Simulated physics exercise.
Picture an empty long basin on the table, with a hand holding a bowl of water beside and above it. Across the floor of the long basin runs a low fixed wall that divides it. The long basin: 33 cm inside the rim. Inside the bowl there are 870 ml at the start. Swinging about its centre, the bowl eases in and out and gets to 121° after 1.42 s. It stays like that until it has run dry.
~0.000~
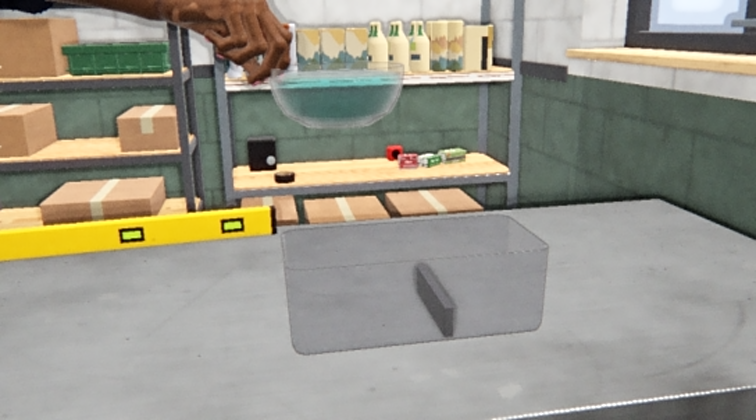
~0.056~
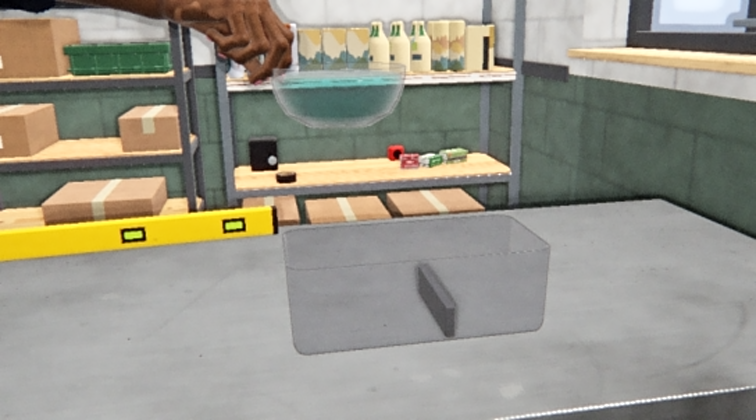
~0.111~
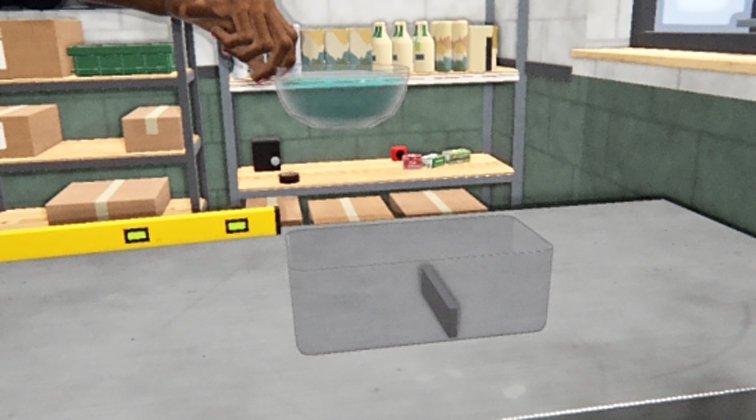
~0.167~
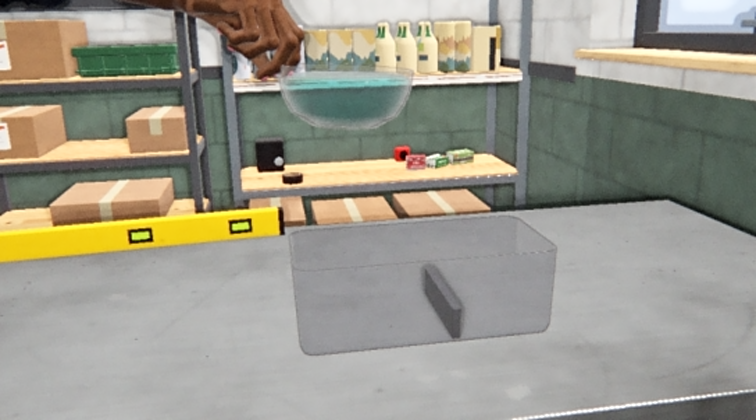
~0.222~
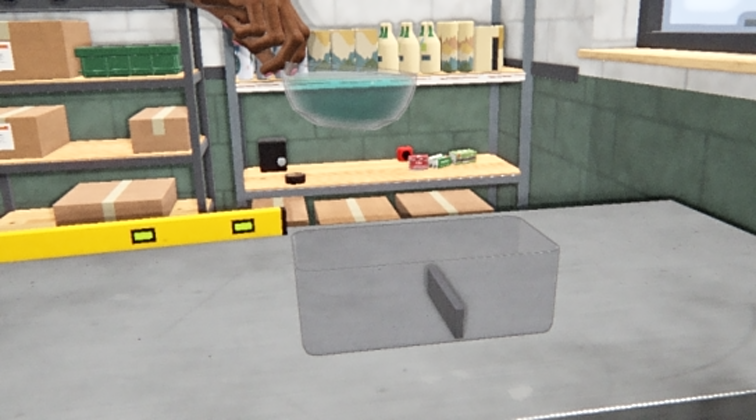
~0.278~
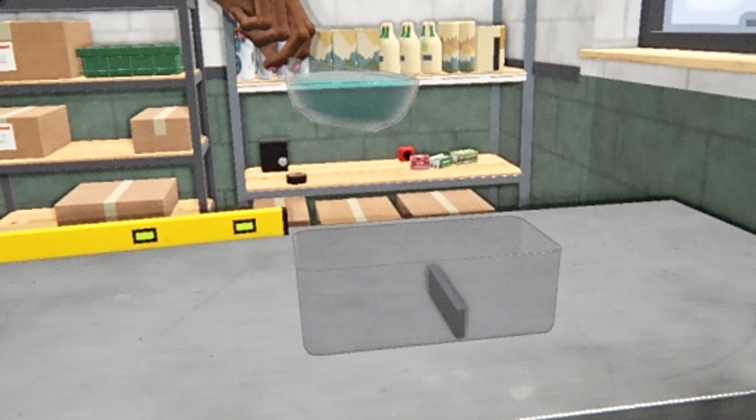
A hand held a clear bowl of bluish-green water above an empty see-through basin on a gray table, then slowly tilted it slightly down to the right while the view shifted a little.
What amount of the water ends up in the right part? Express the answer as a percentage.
73 %.
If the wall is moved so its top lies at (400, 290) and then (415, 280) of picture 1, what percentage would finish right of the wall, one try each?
I'd say 90 percent on the first go, 85 percent on the next.
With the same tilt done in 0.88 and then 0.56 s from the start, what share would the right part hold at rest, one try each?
60 per cent first, 50 per cent second.
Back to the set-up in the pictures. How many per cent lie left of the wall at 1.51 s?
I'd put it at close to 26 %.
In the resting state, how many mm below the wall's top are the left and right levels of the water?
About 34 mm left, about 8 mm right.
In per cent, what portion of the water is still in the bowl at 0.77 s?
Roughly 32 per cent.
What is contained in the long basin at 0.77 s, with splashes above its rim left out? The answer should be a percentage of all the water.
Near 26 in a hundred.
By 0.77 s the tilt is 69° and 31 per cent is still to pour, 1 is left of the wall and 25 right of it.
By 1.13 s the tilt is 109° and 0 per cent is still to pour, 20 is left of the wall and 76 right of it.
By 1.51 s the tilt is 121° and 0 per cent is still to pour, 25 is left of the wall and 74 right of it.
By 1.92 s the tilt is 121° and 0 per cent is still to pour, 26 is left of the wall and 73 right of it.
At rest 26 per cent lies left of the wall, 73 right of it and 1 outside.
